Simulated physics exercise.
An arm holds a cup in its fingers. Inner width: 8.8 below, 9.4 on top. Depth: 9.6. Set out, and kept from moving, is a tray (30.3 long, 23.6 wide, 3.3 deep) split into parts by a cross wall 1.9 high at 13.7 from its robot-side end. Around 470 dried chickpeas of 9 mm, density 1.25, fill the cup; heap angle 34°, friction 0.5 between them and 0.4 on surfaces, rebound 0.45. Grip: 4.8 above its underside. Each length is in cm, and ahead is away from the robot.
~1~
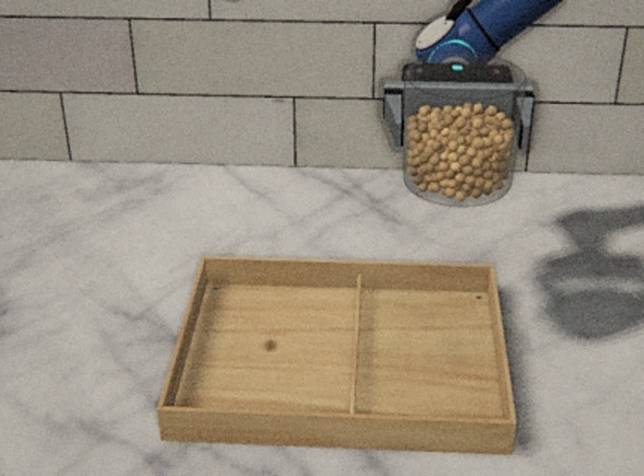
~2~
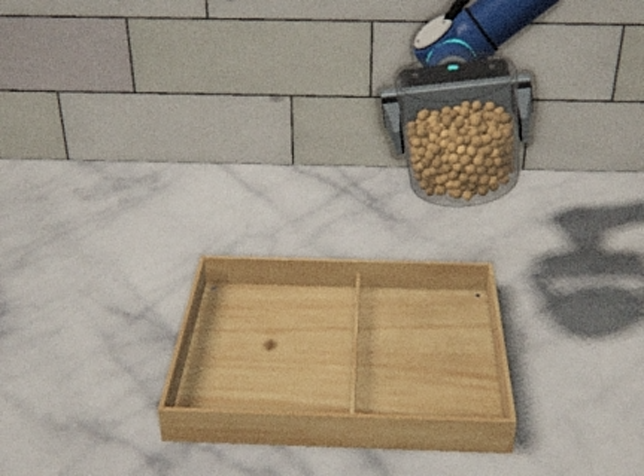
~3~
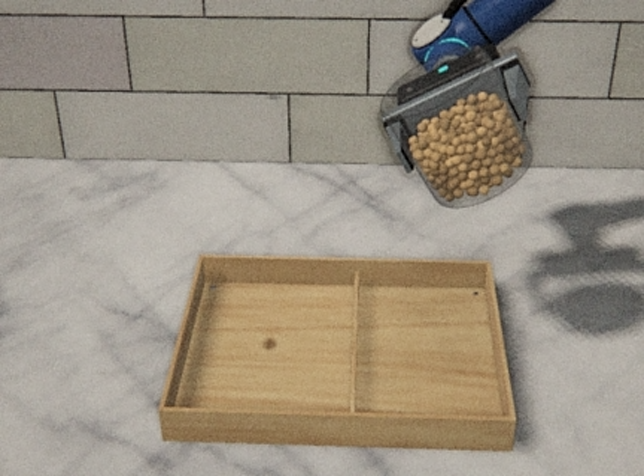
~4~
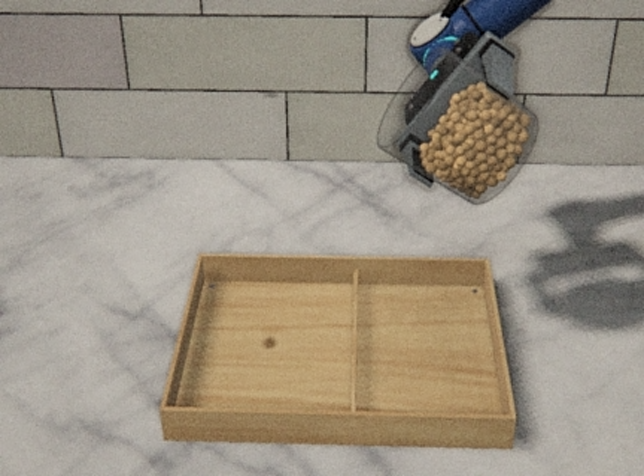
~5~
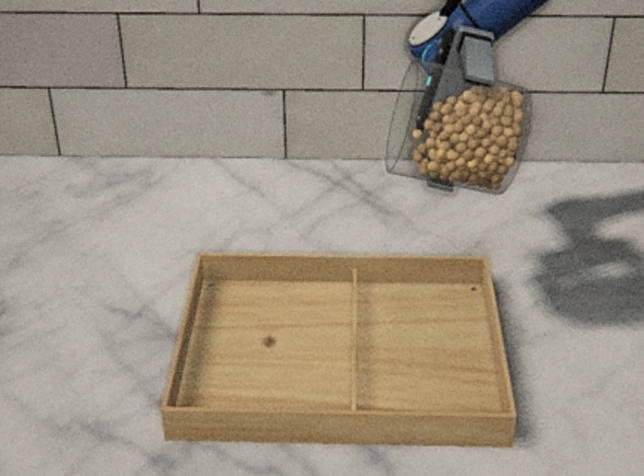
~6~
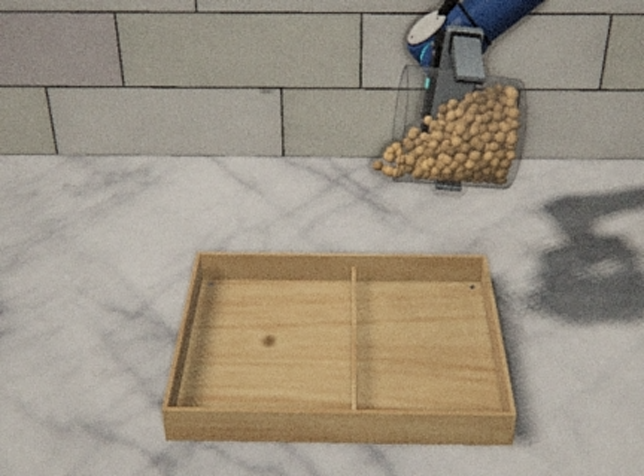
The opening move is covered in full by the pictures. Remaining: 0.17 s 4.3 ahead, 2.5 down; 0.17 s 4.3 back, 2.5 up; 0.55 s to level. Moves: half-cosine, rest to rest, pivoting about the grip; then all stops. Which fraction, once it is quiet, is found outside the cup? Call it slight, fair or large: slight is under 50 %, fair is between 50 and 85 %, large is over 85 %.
I would call it slight, under 50 %.
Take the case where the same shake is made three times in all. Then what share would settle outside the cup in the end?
It would come to around 55 %.
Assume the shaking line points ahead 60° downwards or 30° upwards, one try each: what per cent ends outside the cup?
Roughly 10 per cent, then 45 per cent.
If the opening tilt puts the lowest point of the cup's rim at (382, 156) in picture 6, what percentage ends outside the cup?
About 5 %.
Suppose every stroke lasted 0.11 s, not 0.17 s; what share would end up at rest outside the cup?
In that case it would be near 45 percent.
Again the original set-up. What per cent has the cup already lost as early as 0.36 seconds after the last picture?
Near 25 in a hundred parts have gone so far.
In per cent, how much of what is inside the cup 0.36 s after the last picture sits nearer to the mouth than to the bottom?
I'd guess about 45 percent of it.
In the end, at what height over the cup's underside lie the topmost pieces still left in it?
About 7.0 cm.
Then, 0.36 s on, tilted 84° forward, highest piece 25 above the table; 365 in the cup, 31 in the far-side part, 76 in flight or on a rim.
Then, 0.71 s on, tilted 20° forward, highest piece 28 above the table; 343 in the cup, 101 in the far-side part, 23 in the robot-side part, 2 on the table or floor, 3 in flight or on a rim.
Then, 1.09 s on, level, highest piece 27 above the table; 343 in the cup, 104 in the far-side part, 23 in the robot-side part, 2 on the table or floor.
Then, 2.14 s on, level, highest piece 27 above the table; 343 in the cup, 104 in the far-side part, 23 in the robot-side part, 2 on the table or floor.
In the end, 343 in the cup, 104 in the far-side part, 23 in the robot-side part, 2 on the table or floor. That is 27 % outside the cup.
